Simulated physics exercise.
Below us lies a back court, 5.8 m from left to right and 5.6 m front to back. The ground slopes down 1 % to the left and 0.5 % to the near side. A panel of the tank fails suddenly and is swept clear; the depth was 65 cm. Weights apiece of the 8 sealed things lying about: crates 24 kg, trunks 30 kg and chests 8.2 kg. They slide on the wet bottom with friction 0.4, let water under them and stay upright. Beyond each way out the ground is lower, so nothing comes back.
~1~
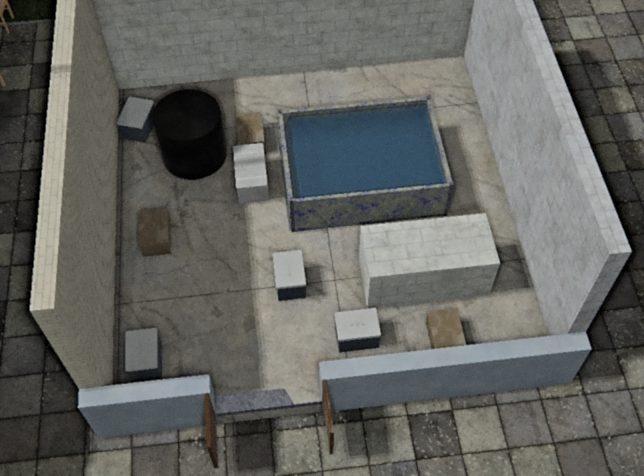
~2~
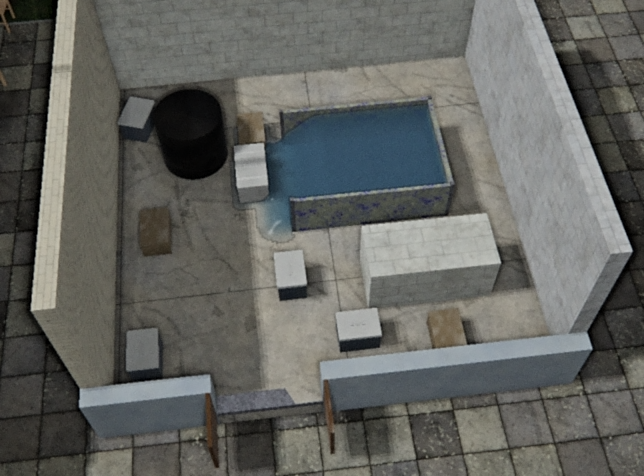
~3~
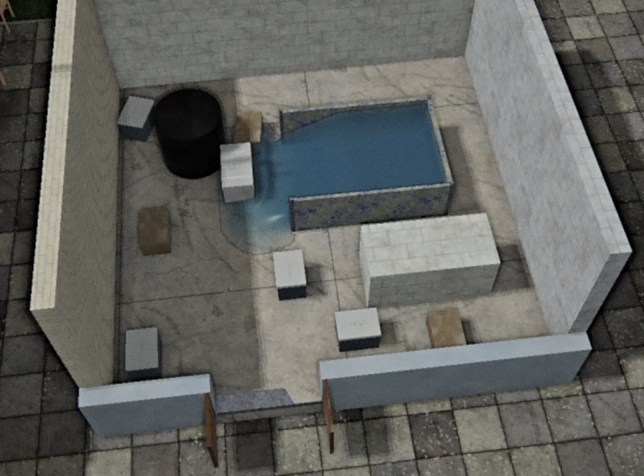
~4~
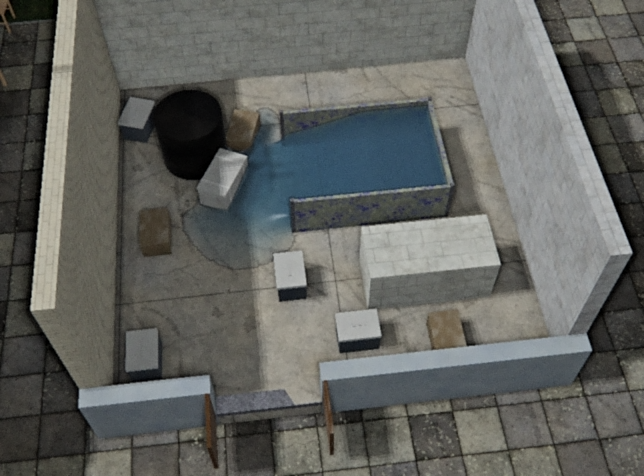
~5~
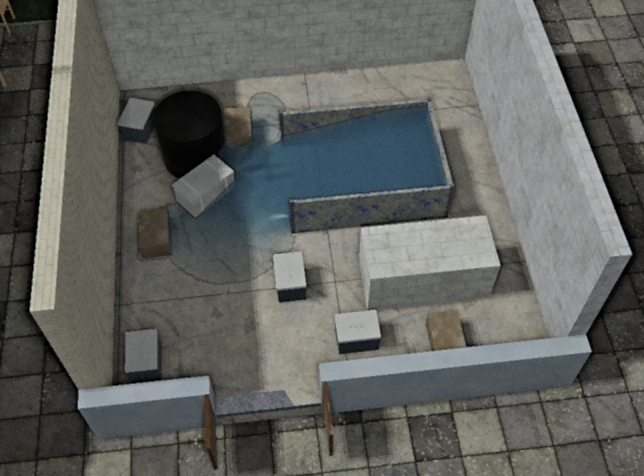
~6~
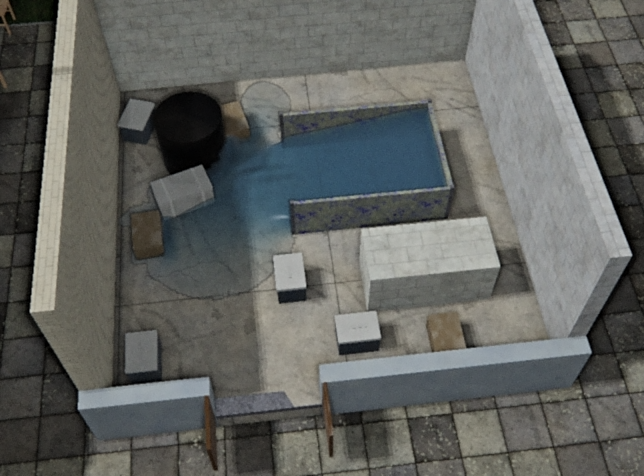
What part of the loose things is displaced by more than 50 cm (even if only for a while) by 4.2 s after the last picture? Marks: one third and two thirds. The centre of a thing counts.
Share: Two thirds or above.
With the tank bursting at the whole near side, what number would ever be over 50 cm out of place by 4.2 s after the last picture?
In that case 4 of them.
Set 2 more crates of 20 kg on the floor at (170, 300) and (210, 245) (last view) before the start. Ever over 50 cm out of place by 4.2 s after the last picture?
In that order: Over, over.
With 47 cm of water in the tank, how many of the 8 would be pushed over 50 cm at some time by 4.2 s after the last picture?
Then 6.
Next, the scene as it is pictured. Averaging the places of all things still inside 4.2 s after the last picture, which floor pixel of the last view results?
Near (308, 232).
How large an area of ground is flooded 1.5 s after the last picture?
Roughly 16 m2.
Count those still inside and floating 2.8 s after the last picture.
I count 3.
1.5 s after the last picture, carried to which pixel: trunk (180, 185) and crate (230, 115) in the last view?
Near (138, 168) and (163, 87).
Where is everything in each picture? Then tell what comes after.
The first picture shows a trunk at (250, 165) rests on the ground; a crate at (250, 128) rests on the ground; water covers 3.6 m2; 0 of 8 have shifted.
The second picture shows a trunk at (251, 165) rests on the ground; a crate at (251, 127), on the bottom; 4.4 m2 under water; 0 of 8 have shifted.
The third picture shows a trunk at (236, 165), on the bottom, 21 cm from its start; a crate at (248, 127), on the bottom, 4 cm from its start; water covers 5.2 m2; 1 of 8 have shifted.
The fourth picture shows a trunk at (222, 172), on the bottom, 44 cm from its start; a crate at (243, 125) rests on the ground, 15 cm from its start; 6.5 m2 under water; 2 of 8 have shifted.
The fifth picture shows a trunk at (203, 178) rests on the ground, 73 cm from its start; a crate at (238, 122), on the bottom, 25 cm from its start; 7.8 m2 under water; 2 of 8 have shifted.
The sixth picture shows a trunk at (181, 185), on the bottom, 105 cm from its start; a crate at (232, 117) rests on the ground, 40 cm from its start; 9.1 m2 under water; 3 of 8 have shifted.
Then, 0.4 s after the last picture 2 of 8 are over 50 cm from their spots; 0 afloat.
Then, 1.5 s after the last picture 4 of 8 are over 50 cm from their spots; 3 afloat.
Then, 2.8 s after the last picture 4 of 8 are over 50 cm from their spots; 3 afloat.
Then, 4.2 s after the last picture 8 of 8 are over 50 cm from their spots, and 8 have been at some point; 5 afloat.
